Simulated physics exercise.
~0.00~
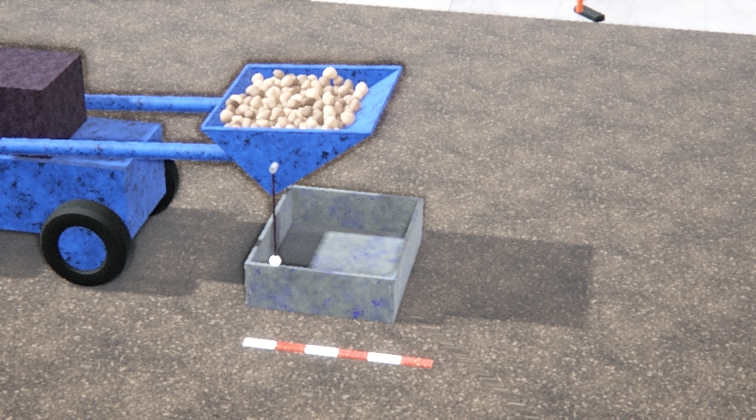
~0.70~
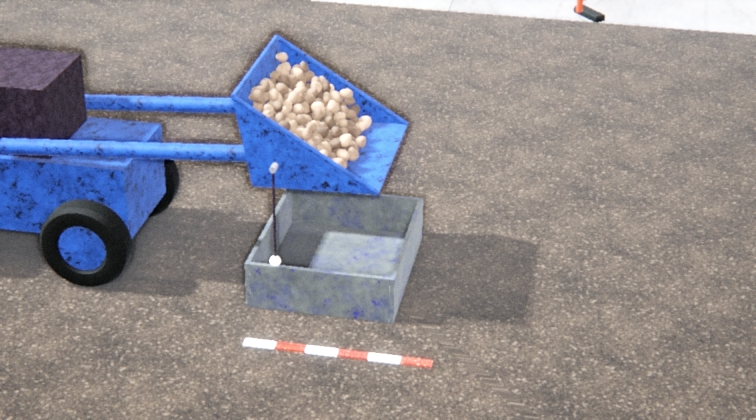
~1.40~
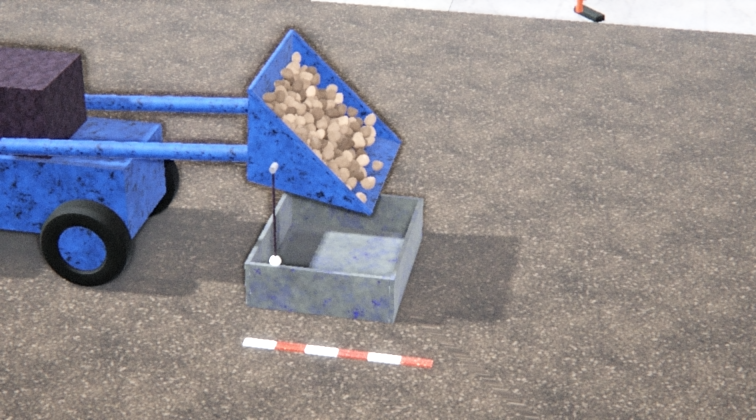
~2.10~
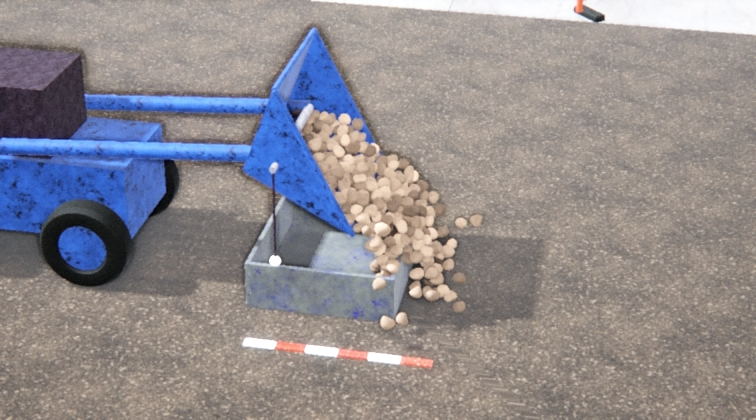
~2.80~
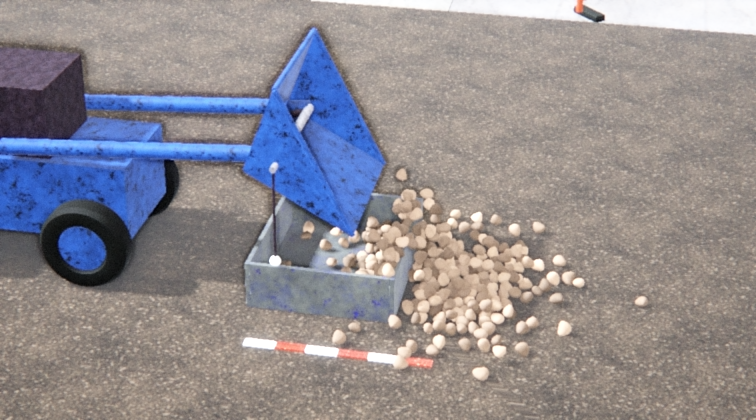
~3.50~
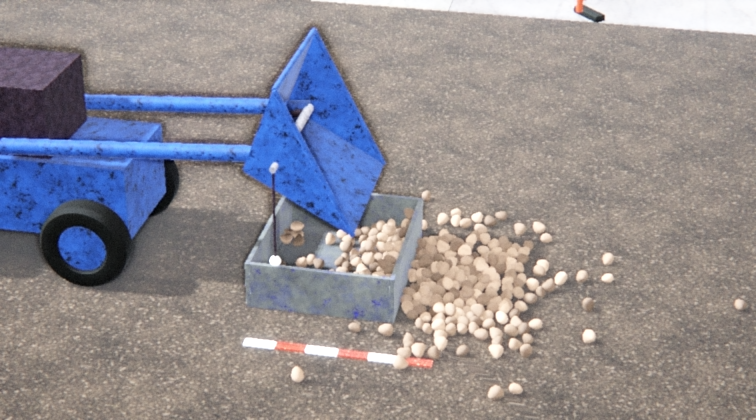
The clip opens on a blue wheeled loader at the left, holding a bucket of pale, rounded stones above an open grey bin, with a red and white staff on the ground in front. The bucket tips forward to the right, and the stones stay heaped inside. It tilts more steeply, and the load pours over its lip toward the bin's right side. Some stones drop into the bin, while many spill past its right wall and scatter across the ground. At the end the bucket hangs steeply tipped and empty, with a smaller pile in the bin and most stones lying outside.
